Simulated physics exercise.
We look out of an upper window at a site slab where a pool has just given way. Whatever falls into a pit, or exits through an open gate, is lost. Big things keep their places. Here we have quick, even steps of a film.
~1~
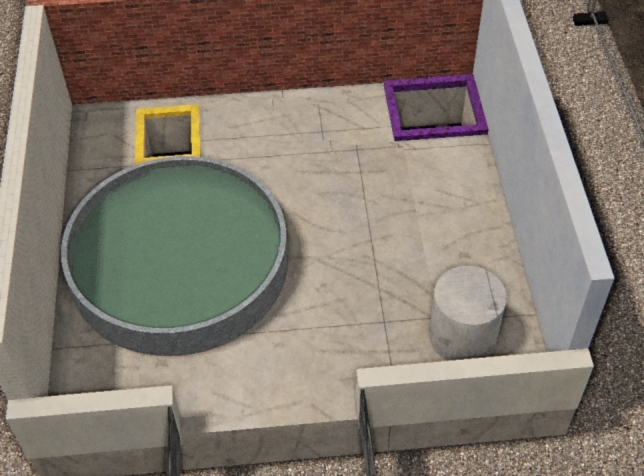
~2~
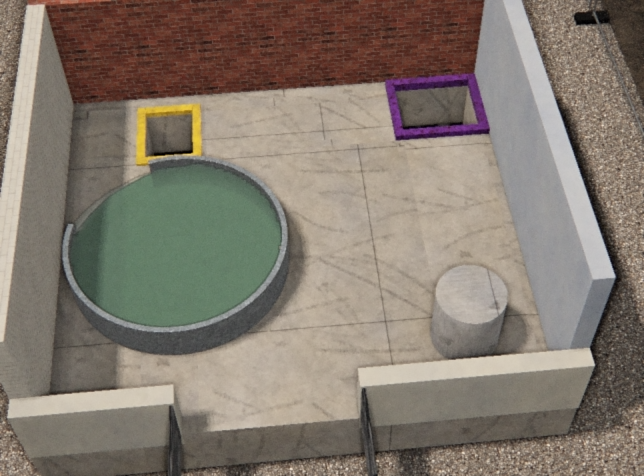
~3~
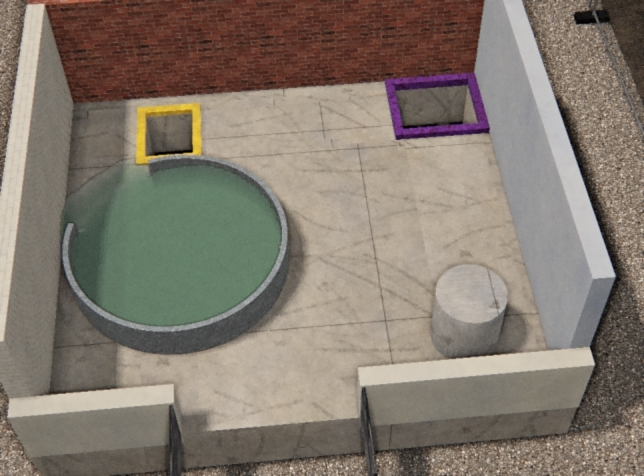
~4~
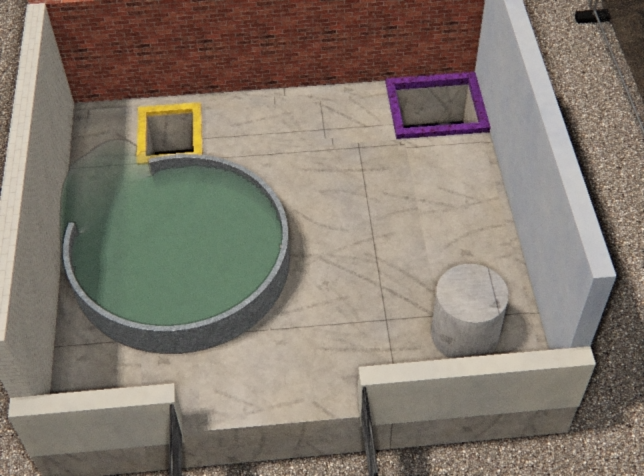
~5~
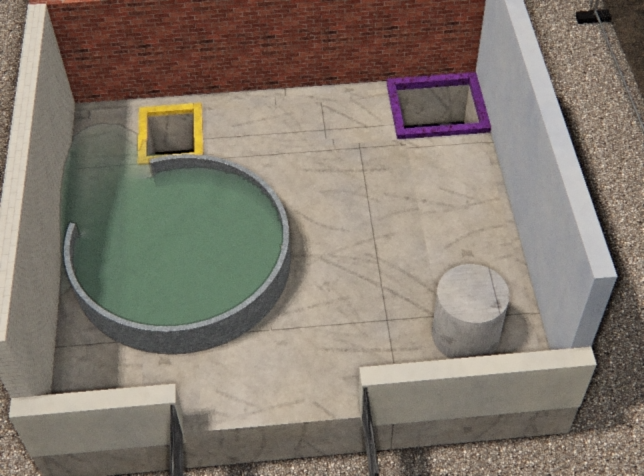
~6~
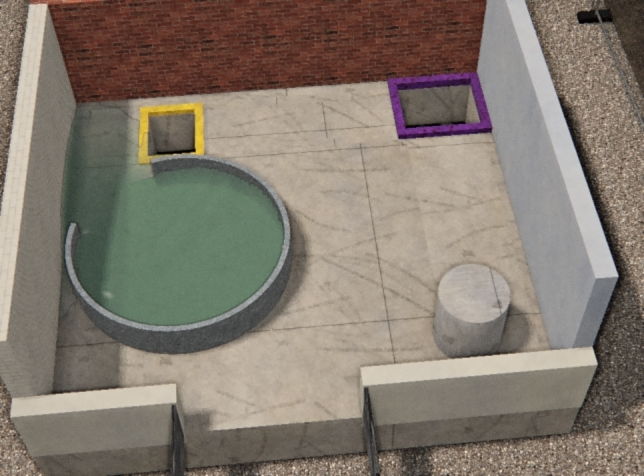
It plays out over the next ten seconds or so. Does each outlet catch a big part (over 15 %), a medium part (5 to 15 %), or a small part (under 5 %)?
Parts caught - gate: A small part; purple pit: A small part; yellow pit: A big part.
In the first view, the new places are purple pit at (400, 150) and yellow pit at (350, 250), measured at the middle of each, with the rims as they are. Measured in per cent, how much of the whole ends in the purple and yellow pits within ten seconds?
Purple: 6 %; yellow: 6 %.
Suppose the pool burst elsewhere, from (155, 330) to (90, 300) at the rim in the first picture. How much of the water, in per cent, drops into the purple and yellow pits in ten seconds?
For purple it's about 0 per cent, and for yellow about 0 per cent.
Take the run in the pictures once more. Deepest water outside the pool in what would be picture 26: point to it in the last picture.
Near (74, 139).
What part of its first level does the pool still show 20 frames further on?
It works out to roughly 52 percent.
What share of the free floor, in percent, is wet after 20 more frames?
My estimate is close to 40 per cent.
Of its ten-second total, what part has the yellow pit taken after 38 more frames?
Near 75 per cent, give or take.
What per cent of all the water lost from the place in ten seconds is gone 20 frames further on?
Working it through, I arrive at 35 per cent.
A moment on, water covers 15 % of the floor; the gate 0 %, the purple pit 0 %, the yellow pit 0 %.
Next, water covers 25 % of the floor; the gate 0 %, the purple pit 0 %, the yellow pit 2 %.
Then, water covers 40 % of the floor; the gate 0 %, the purple pit 1 %, the yellow pit 11 %.
Later, water covers 70 % of the floor; the gate 0 %, the purple pit 2 %, the yellow pit 24 %.
In the end, water covers 90 % of the floor; the gate 1 %, the purple pit 2 %, the yellow pit 32 %.
